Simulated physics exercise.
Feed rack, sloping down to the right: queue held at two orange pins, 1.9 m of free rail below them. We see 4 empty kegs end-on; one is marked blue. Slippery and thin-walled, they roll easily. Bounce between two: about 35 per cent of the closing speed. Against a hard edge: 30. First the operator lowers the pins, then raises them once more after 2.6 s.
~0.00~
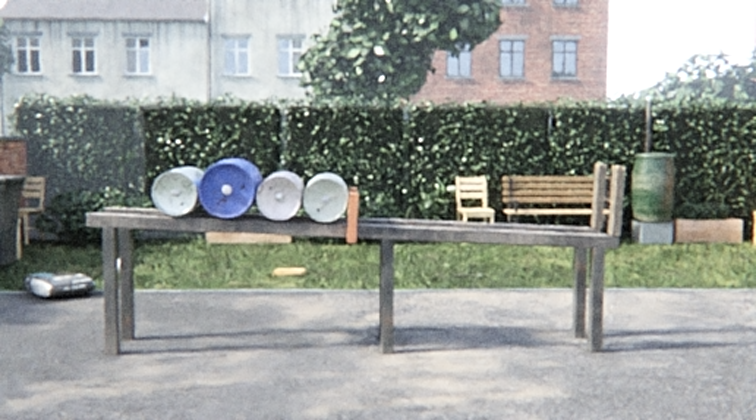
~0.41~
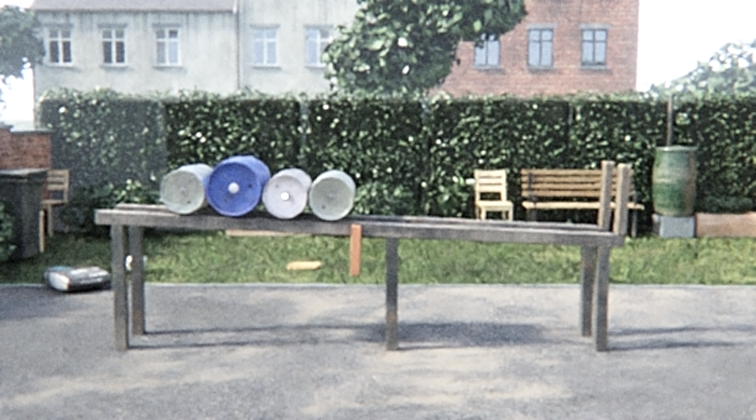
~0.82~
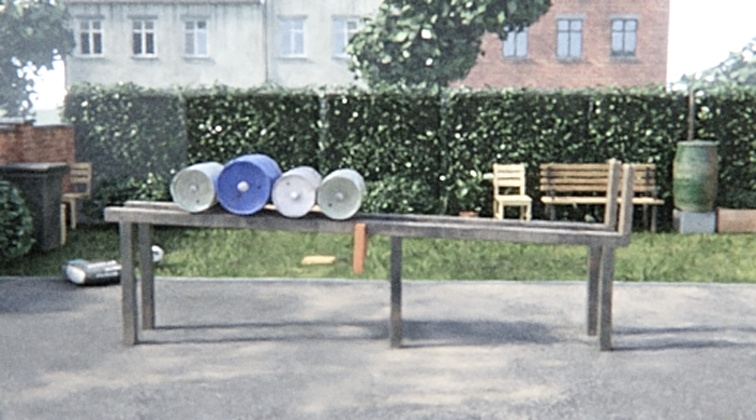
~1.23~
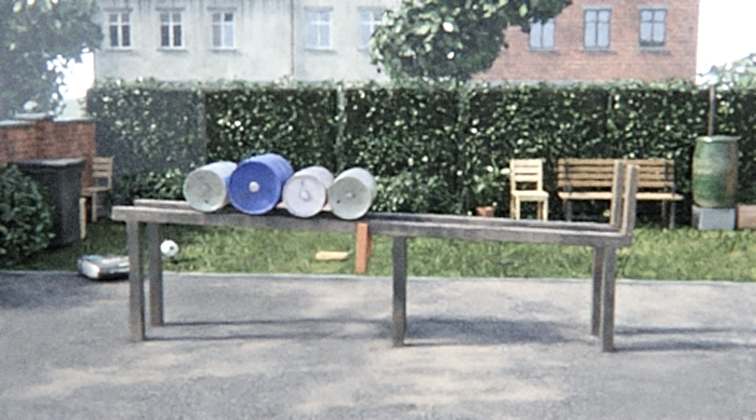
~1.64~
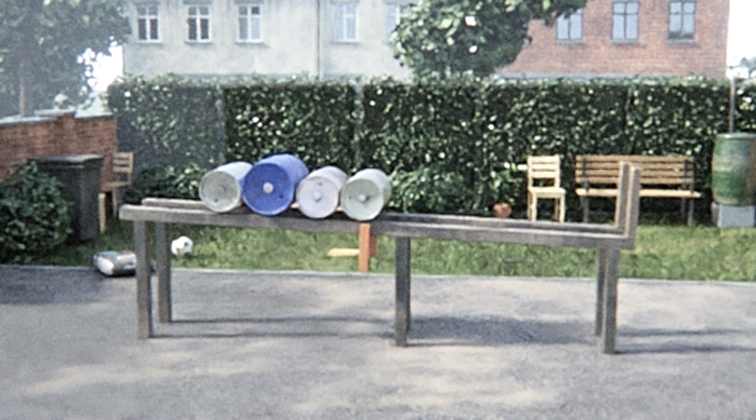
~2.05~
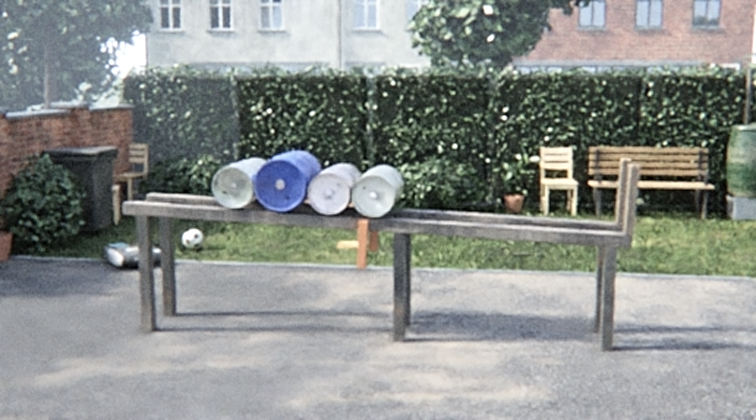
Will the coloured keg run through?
Most likely it is left in the queue.
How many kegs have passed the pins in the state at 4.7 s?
At that point, 2.
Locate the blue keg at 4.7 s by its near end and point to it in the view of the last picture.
I'd point to somewhere near (333, 188).
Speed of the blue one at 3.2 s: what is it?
The speed is close to 0.2 m/s.
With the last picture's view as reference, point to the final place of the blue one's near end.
(333, 188).
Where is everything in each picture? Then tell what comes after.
In the first picture, blue (227, 190); pins up; the rack falls 2°.
In the second picture, blue (234, 188); pins down.
In the third picture, blue (243, 187); pins down; the first has rolled 5 cm.
In the fourth picture, blue (254, 187); pins down; the first has rolled 10 cm.
In the fifth picture, blue (268, 188); pins down; the first has rolled 15 cm.
In the sixth picture, blue (280, 185); pins down; the first has rolled 25 cm.
By 3.2 s, blue is on the rails, 35 cm above the pins, rolling right; 1 of 4 has passed.
By 4.7 s, blue is on the rails, 25 cm above the pins; 2 of 4 have passed.
Finally (6.5 s), blue is on the rails, 25 cm above the pins; 2 of 4 have passed.
